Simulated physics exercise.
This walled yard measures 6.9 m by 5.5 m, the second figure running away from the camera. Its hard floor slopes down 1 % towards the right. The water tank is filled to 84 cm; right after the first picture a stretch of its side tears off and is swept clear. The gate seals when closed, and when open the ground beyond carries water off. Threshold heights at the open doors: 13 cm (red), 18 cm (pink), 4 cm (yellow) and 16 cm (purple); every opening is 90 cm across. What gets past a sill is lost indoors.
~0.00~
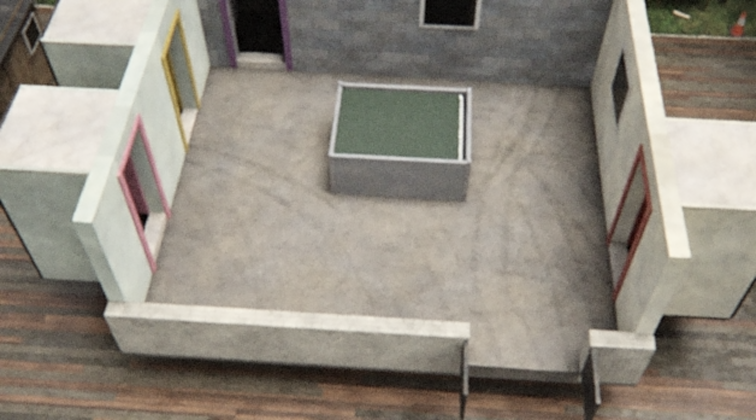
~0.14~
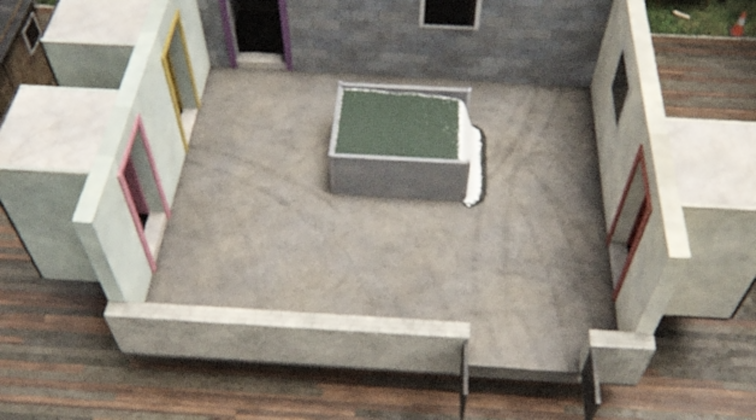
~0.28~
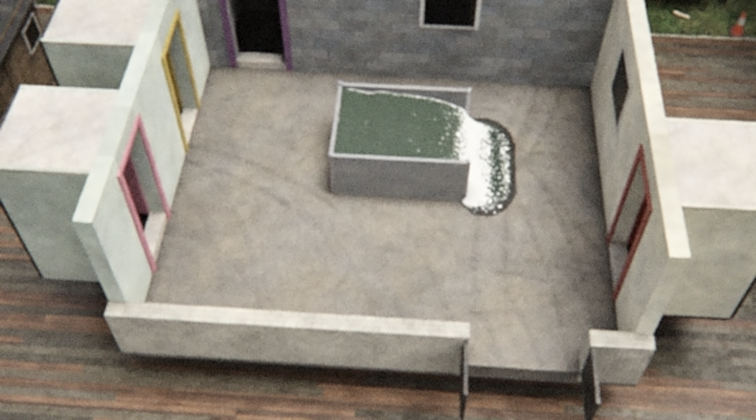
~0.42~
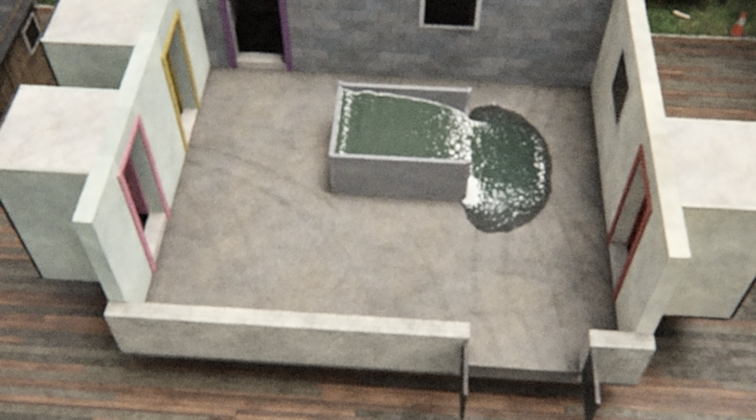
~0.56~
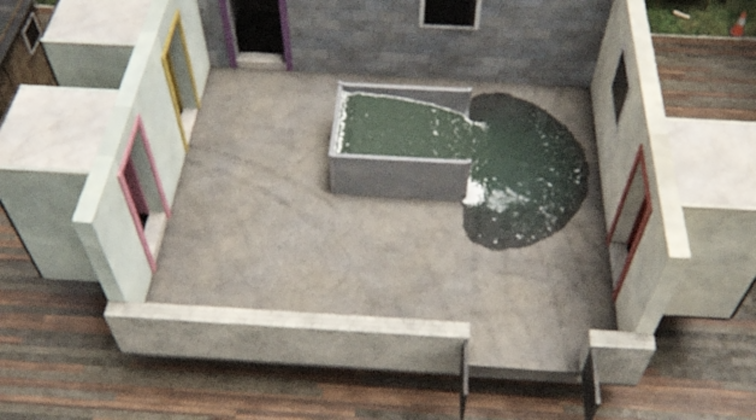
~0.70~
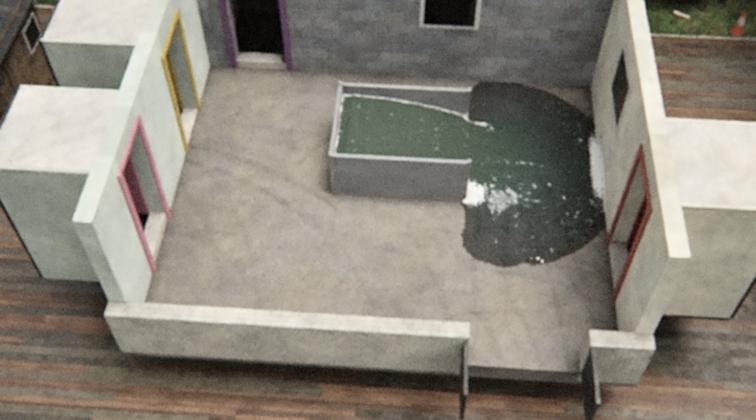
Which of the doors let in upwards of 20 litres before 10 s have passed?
The water let in: At the red door it passes the limit; at the pink door it does not reach the limit; at the yellow door it exceeds the limit; at the purple door it keeps below the limit.
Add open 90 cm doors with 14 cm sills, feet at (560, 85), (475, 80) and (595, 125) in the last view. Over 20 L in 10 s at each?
In that order: Over, not over, over.
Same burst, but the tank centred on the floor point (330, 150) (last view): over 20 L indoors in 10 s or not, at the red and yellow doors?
Against that limit: Red past it, yellow not over.
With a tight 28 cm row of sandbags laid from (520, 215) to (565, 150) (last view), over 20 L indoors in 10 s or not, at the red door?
Then: Red not over.
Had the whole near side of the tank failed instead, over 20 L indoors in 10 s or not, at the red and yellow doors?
Then: Red not over, yellow under.
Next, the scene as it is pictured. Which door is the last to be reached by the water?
It is the pink one.
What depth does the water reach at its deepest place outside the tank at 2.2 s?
Up to some 49 cm.
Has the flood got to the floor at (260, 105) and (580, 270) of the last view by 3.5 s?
In turn: Dry, under water.
After 1.4 s water covers 25 % of the floor and is deepest (54 cm) near (589, 90); red door 19 cm at the sill, 1 L in, pink door not reached, yellow door not reached, purple door not reached.
After 2.2 s water covers 30 % of the floor and is deepest (49 cm) near (589, 90); red door 20 cm at the sill, 19 L in, pink door not reached, yellow door not reached, purple door not reached.
After 3.5 s water covers 45 % of the floor and is deepest (27 cm) near (619, 359); red door 13 cm at the sill, 34 L in, pink door not reached, yellow door not reached, purple door not reached.
After 6.0 s water covers 80 % of the floor and is deepest (18 cm) near (220, 70); red door 10 cm at the sill, 35 L in, pink door not reached, yellow door 9 cm at the sill, 38 L in, purple door 11 cm at the sill, 0 L in.
After 10.0 s water covers 100 % of the floor and is deepest (10 cm) near (313, 339); red door 7 cm at the sill, 35 L in, pink door 5 cm at the sill, 0 L in, yellow door 4 cm at the sill, 55 L in, purple door 5 cm at the sill, 0 L in.
